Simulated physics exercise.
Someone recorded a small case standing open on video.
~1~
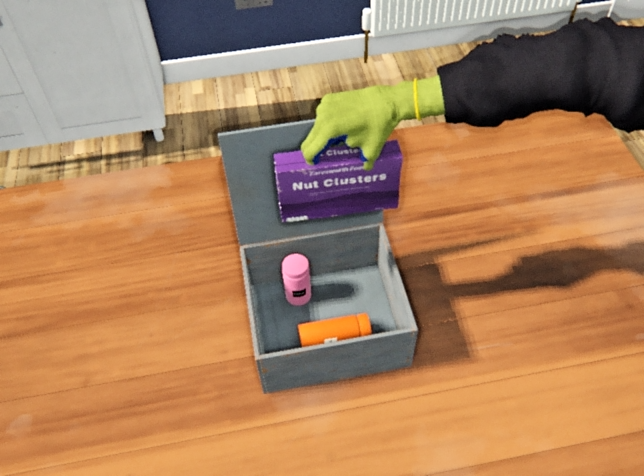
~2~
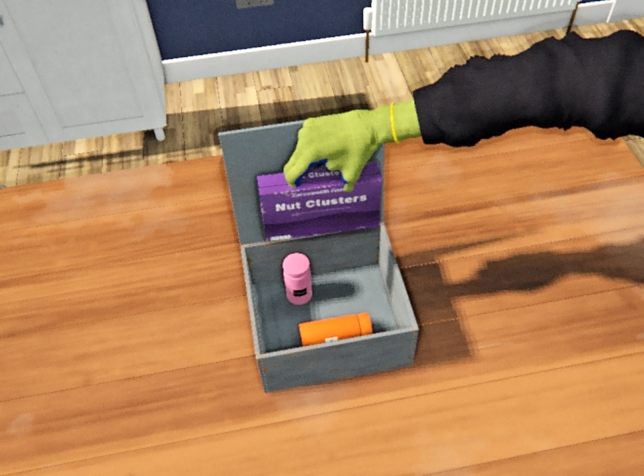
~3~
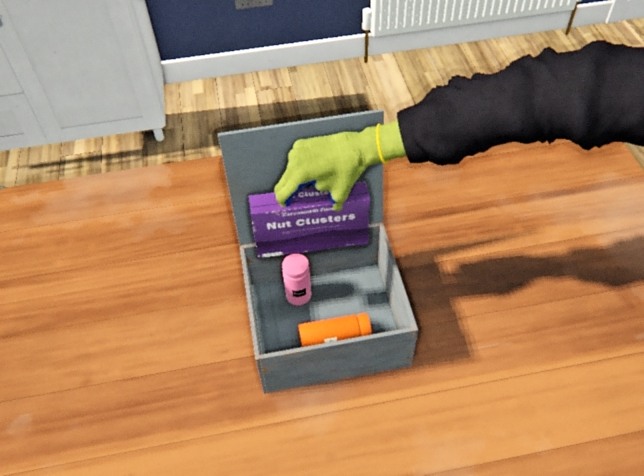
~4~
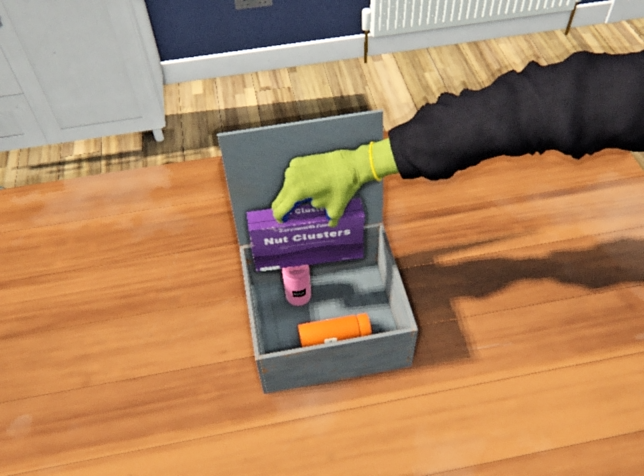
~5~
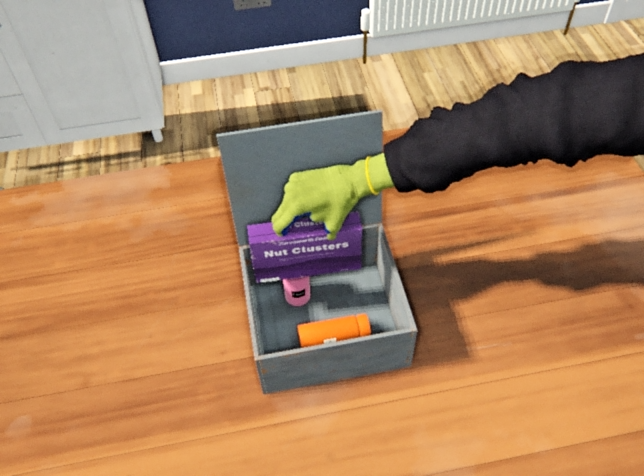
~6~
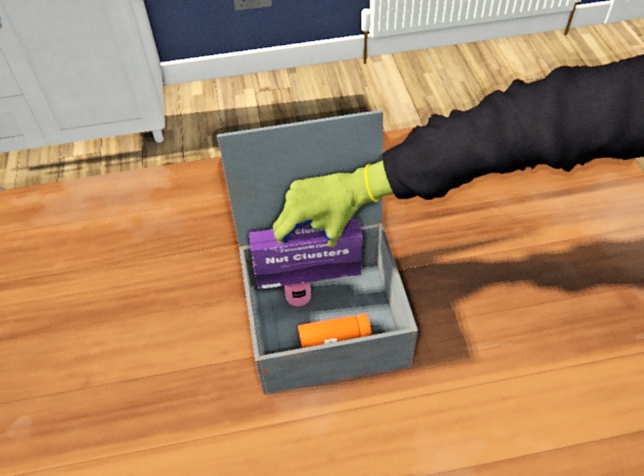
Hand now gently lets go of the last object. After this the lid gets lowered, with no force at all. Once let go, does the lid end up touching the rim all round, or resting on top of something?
The lid meets the edge.
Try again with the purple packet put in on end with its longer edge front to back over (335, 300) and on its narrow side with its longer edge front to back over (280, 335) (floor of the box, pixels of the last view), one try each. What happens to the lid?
Case one: Lid left up; case two: Lid down.
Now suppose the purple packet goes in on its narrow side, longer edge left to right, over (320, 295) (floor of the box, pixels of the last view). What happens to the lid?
Then it sits on the rim.
Then, 1.10 s on from there, lid starting down; purple packet turned 70° from how it was put near (329, 306).
Then, 2.00 s on from there, lid 31° above the rim; purple packet turned 70° from how it was put near (329, 307).
In the end, lid shut; toppled in the box, purple packet; the other 2 unmoved. At the end, from the last picture's camera, purple packet near (329, 309).
